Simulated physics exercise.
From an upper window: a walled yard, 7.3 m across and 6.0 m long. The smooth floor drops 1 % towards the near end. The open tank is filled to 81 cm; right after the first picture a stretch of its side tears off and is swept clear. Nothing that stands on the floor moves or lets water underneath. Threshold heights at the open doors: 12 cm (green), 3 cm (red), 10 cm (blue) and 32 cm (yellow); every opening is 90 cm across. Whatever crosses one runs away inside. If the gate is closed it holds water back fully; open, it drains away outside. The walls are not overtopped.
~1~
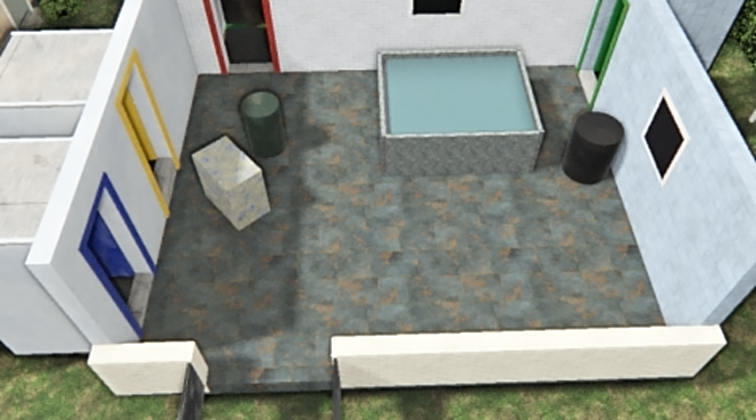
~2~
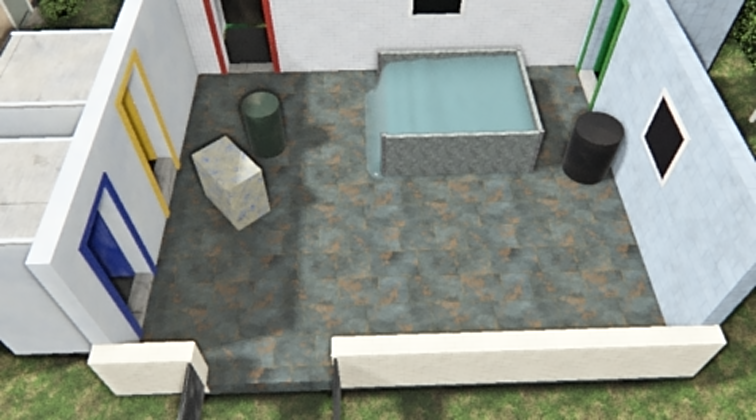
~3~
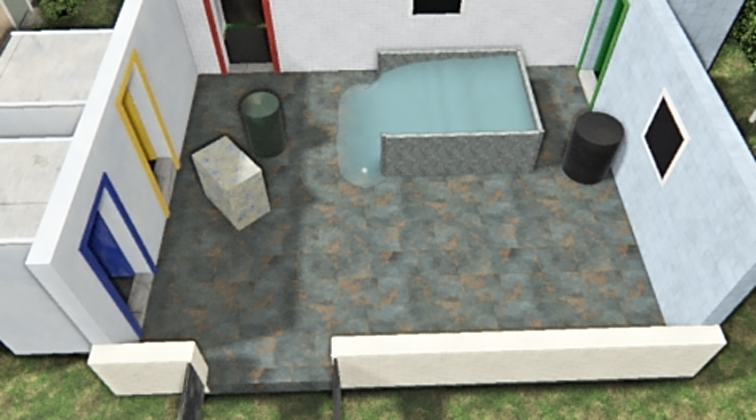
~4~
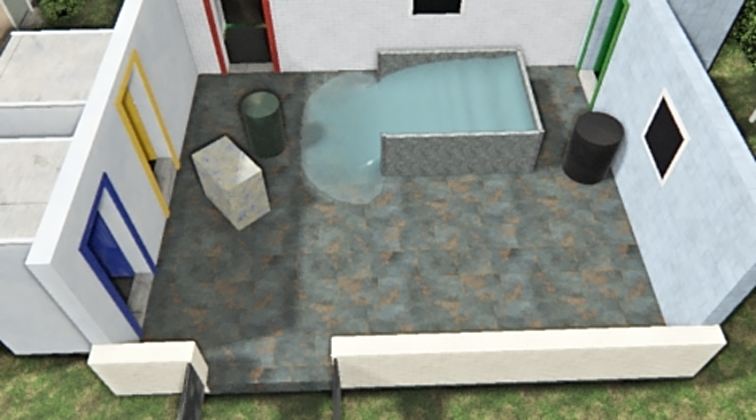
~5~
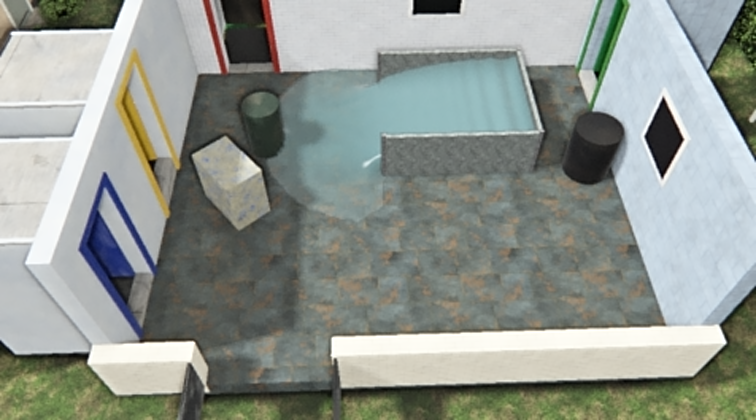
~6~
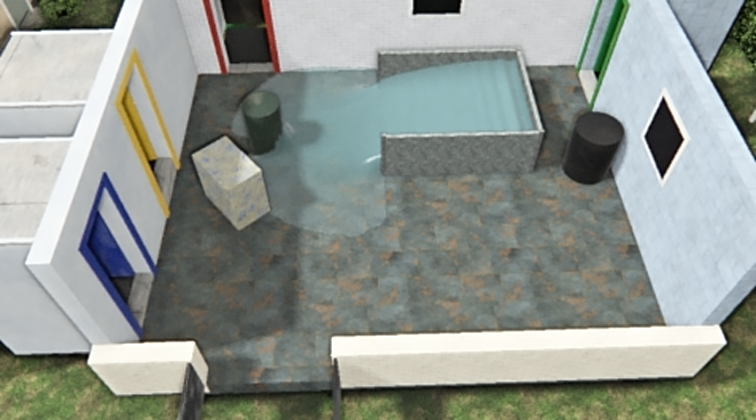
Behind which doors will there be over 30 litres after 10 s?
The water let in: At the green door it stays under the limit; at the red door it exceeds the limit; at the blue door it keeps below the limit; at the yellow door it keeps below the limit.
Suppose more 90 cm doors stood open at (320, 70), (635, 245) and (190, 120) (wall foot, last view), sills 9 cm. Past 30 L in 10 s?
In turn: Past it, not over, past it.
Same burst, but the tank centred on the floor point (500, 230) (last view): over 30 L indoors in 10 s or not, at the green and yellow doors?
Then: Green not over, yellow below.
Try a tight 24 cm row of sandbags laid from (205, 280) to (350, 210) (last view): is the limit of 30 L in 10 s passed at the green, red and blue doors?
Then: Green under, red past it, blue past it.
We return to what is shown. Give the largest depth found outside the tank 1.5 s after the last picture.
Up to some 52 cm.
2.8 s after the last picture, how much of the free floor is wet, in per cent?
Near 55 per cent is wet.
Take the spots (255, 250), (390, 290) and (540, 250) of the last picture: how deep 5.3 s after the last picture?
Roughly 4, 3 and 0 cm, in turn.
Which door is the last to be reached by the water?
Last comes the green one.
Then, 0.7 s after the last picture water covers 30 % of the floor and is deepest (55 cm) near (197, 81); green door not reached, red door 11 cm at the sill, 3 L in, blue door not reached, yellow door 9 cm at the sill, 0 L in.
Then, 1.5 s after the last picture water covers 40 % of the floor and is deepest (52 cm) near (227, 75); green door not reached, red door 26 cm at the sill, 57 L in, blue door 5 cm at the sill, 0 L in, yellow door 14 cm at the sill, 0 L in.
Then, 2.8 s after the last picture water covers 55 % of the floor and is deepest (32 cm) near (179, 167); green door not reached, red door 27 cm at the sill, 341 L in, blue door 11 cm at the sill, 0 L in, yellow door 23 cm at the sill, 0 L in.
Then, 5.3 s after the last picture water covers 75 % of the floor and is deepest (16 cm) near (219, 182); green door not reached, red door 12 cm at the sill, 569 L in, blue door 8 cm at the sill, 7 L in, yellow door 13 cm at the sill, 0 L in.
Then, 9.3 s after the last picture water covers 90 % of the floor and is deepest (13 cm) near (670, 352); green door 6 cm at the sill, 0 L in, red door 5 cm at the sill, 637 L in, blue door 6 cm at the sill, 12 L in, yellow door 7 cm at the sill, 0 L in.
